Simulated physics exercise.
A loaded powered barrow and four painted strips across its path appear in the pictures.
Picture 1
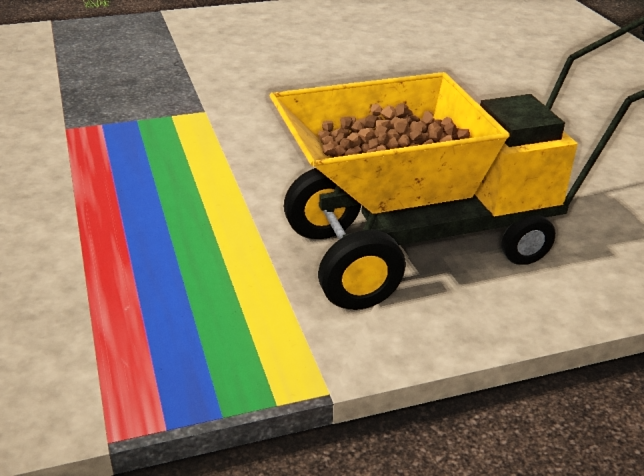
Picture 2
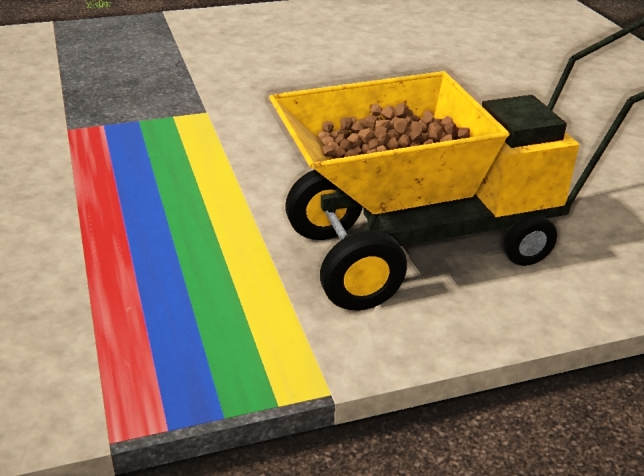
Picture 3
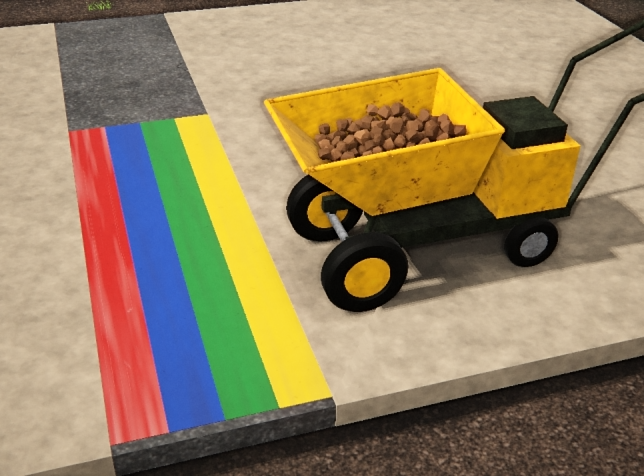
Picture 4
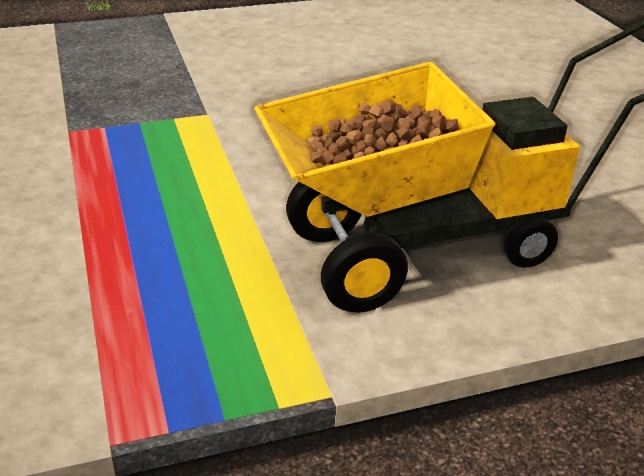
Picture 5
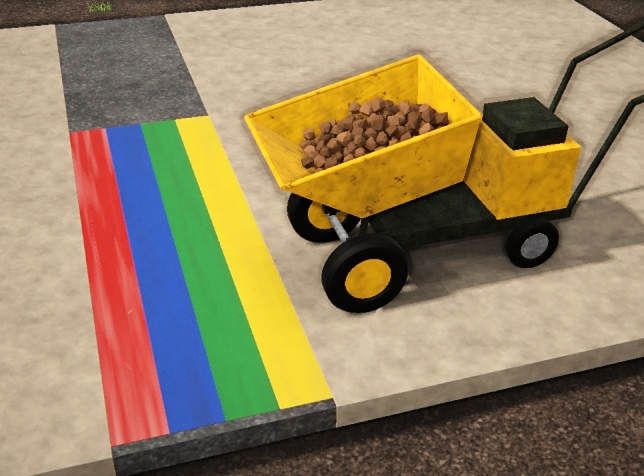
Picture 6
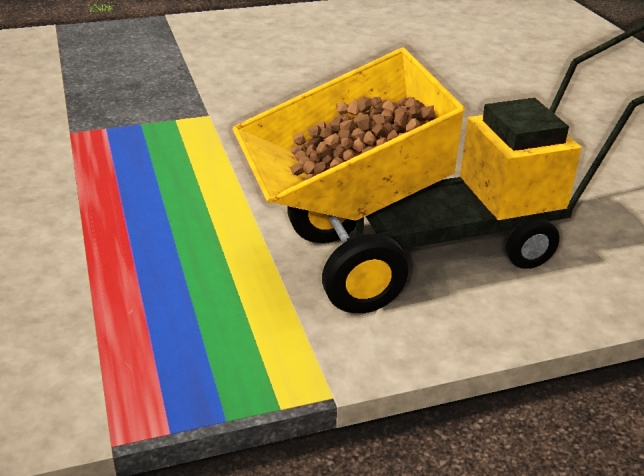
A yellow powered barrow loaded with brown clods stayed in place beside red, blue, green and yellow painted strips while its skip, level at first, gradually tilted forward to the left, the clods still inside.
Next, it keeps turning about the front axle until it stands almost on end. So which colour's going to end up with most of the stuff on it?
Most of it lands on blue.
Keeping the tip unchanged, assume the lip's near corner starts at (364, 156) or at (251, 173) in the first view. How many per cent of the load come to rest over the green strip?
About 30 percent the first time, about 0 percent the second.
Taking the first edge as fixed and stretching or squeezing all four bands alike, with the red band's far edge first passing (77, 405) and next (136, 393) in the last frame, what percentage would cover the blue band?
About 40 % and 30 %.
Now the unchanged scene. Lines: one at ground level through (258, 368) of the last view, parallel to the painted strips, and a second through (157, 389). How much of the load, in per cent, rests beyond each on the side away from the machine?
Near 80 % and near 30 %, in that order.
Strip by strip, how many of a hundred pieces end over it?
Per strip, roughly: Yellow 0, green 10, blue 35, red 25.
Soon, skip tipped steeply; all in the skip.
A while on, skip tipped right over; about half in the skip; a small part over the green strip; about a quarter over the blue strip; a small part over the red strip.
Towards the end, skip tipped right over; about a quarter in the skip; a small part over the green strip; about a third over the blue strip; about a quarter over the red strip; a small part off the paint.
Finally, skip tipped right over; about a quarter in the skip; none over the yellow strip; a small part over the green strip; about a third over the blue strip; about a quarter over the red strip; a small part off the paint.
